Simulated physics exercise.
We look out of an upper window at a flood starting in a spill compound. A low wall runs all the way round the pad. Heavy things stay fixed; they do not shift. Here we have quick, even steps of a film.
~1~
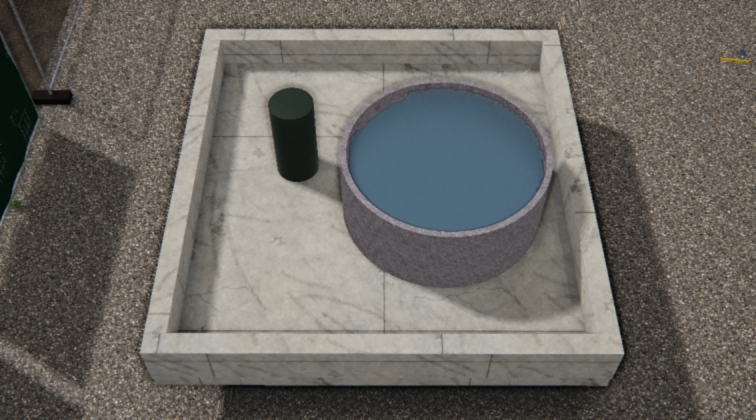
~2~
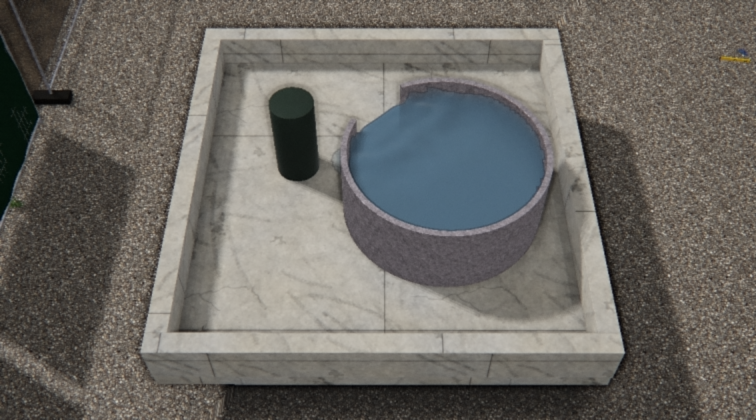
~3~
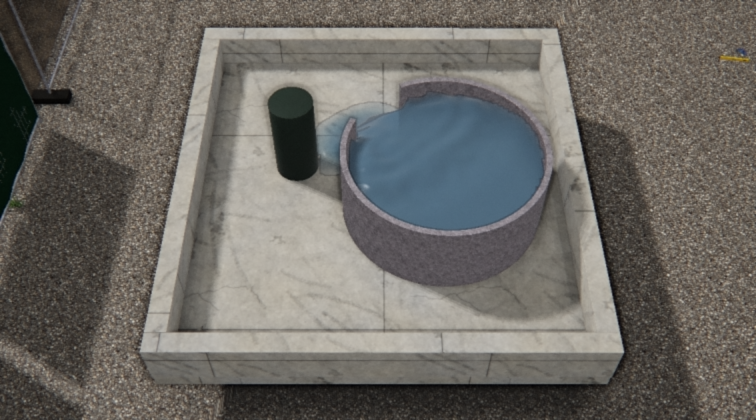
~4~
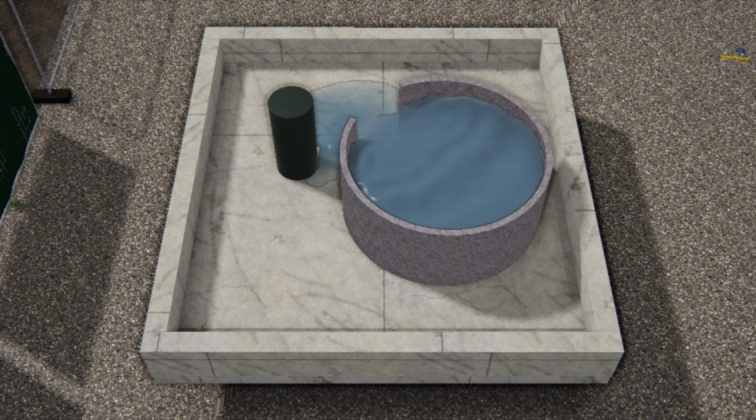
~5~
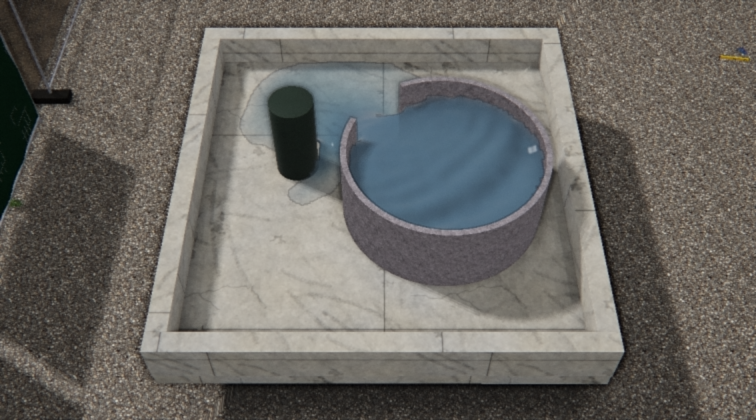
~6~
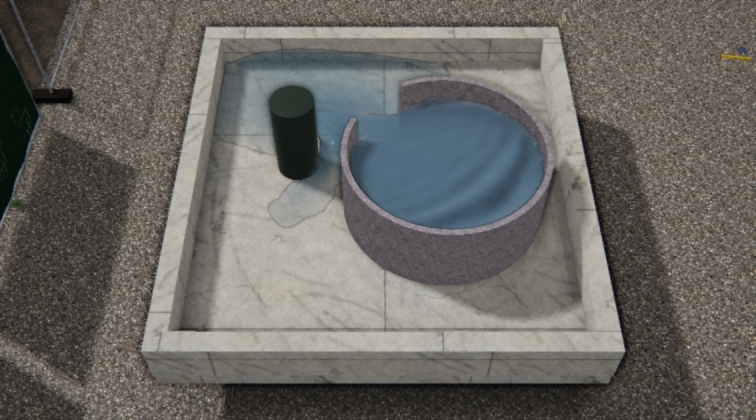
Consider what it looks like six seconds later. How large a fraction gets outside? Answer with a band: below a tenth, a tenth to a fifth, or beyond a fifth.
Below a tenth.
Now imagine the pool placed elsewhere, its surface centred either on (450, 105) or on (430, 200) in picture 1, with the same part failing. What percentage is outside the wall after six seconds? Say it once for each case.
Note: Try one close to 6 in a hundred, try two close to 0.
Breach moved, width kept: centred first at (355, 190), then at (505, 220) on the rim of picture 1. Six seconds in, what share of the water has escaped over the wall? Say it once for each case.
It works out to some 2 per cent the first time and some 10 per cent the second.
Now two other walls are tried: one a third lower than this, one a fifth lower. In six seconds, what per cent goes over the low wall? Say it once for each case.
About 12 and 8 per cent.
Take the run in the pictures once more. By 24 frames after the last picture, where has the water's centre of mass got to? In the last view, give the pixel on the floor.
I'd place it roughly at (373, 174).
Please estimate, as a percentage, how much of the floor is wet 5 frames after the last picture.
Around 40 percent.
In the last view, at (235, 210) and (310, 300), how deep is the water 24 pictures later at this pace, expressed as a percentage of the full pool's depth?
Close to 10 per cent for the first and close to 10 per cent for the second.
A moment on, water covers 30 % of the floor; the low wall has let 0 % over.
Next, water covers 35 % of the floor; the low wall has let 1 % over.
Then, water covers 60 % of the floor; the low wall has let 3 % over.
Later, water covers 80 % of the floor; the low wall has let 4 % over.
In the end, water covers 85 % of the floor; the low wall has let 4 % over.
